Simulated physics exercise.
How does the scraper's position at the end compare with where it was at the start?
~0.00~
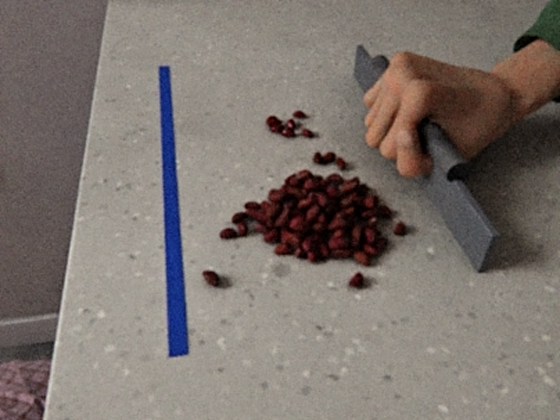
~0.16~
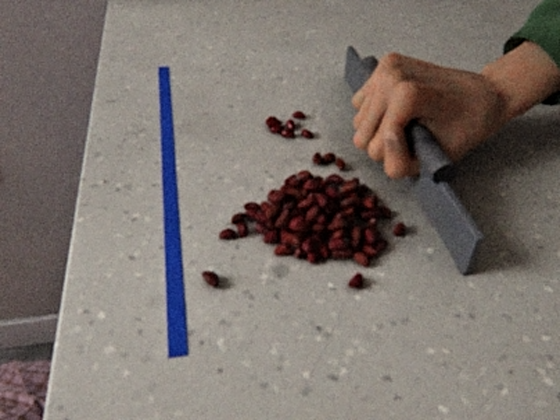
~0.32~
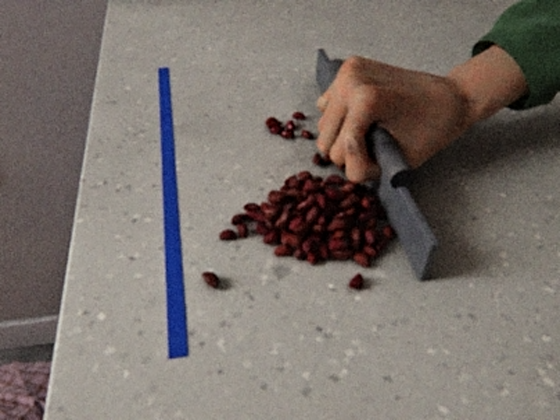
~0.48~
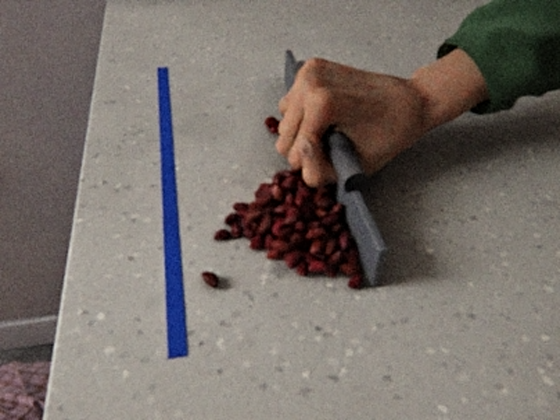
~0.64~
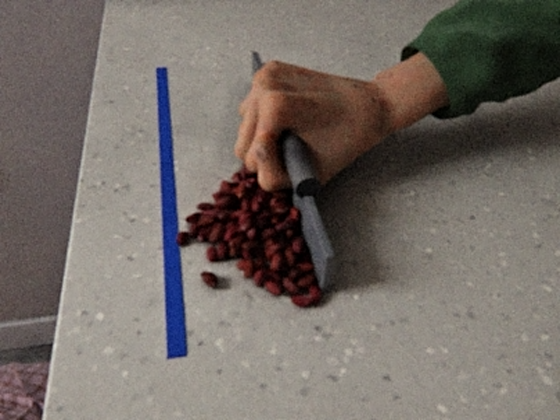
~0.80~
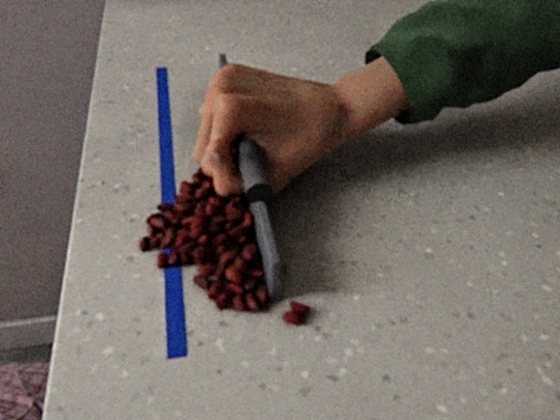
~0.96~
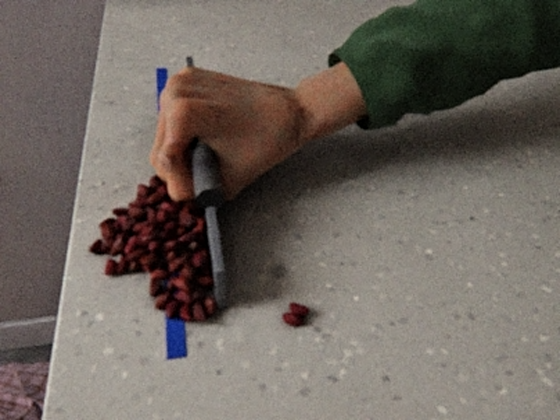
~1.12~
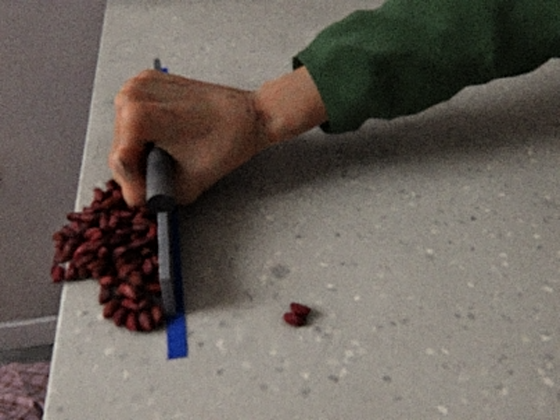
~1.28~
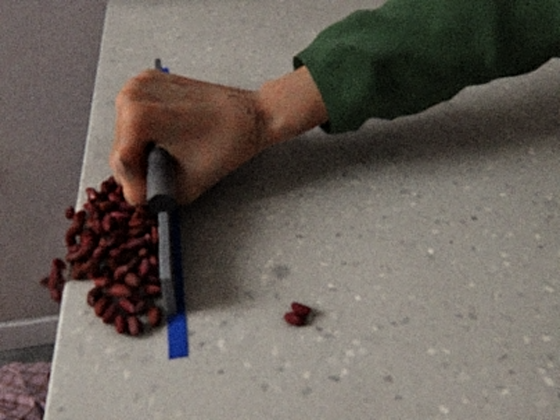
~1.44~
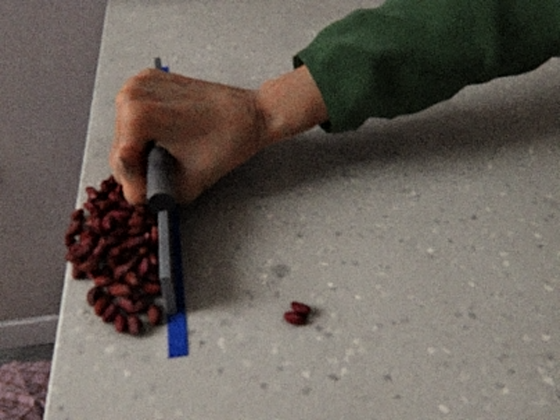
At the start the scraper is on the right, beyond the beans and well away from the blue tape. By the end it is far to the left, resting at the tape near the counter's edge.
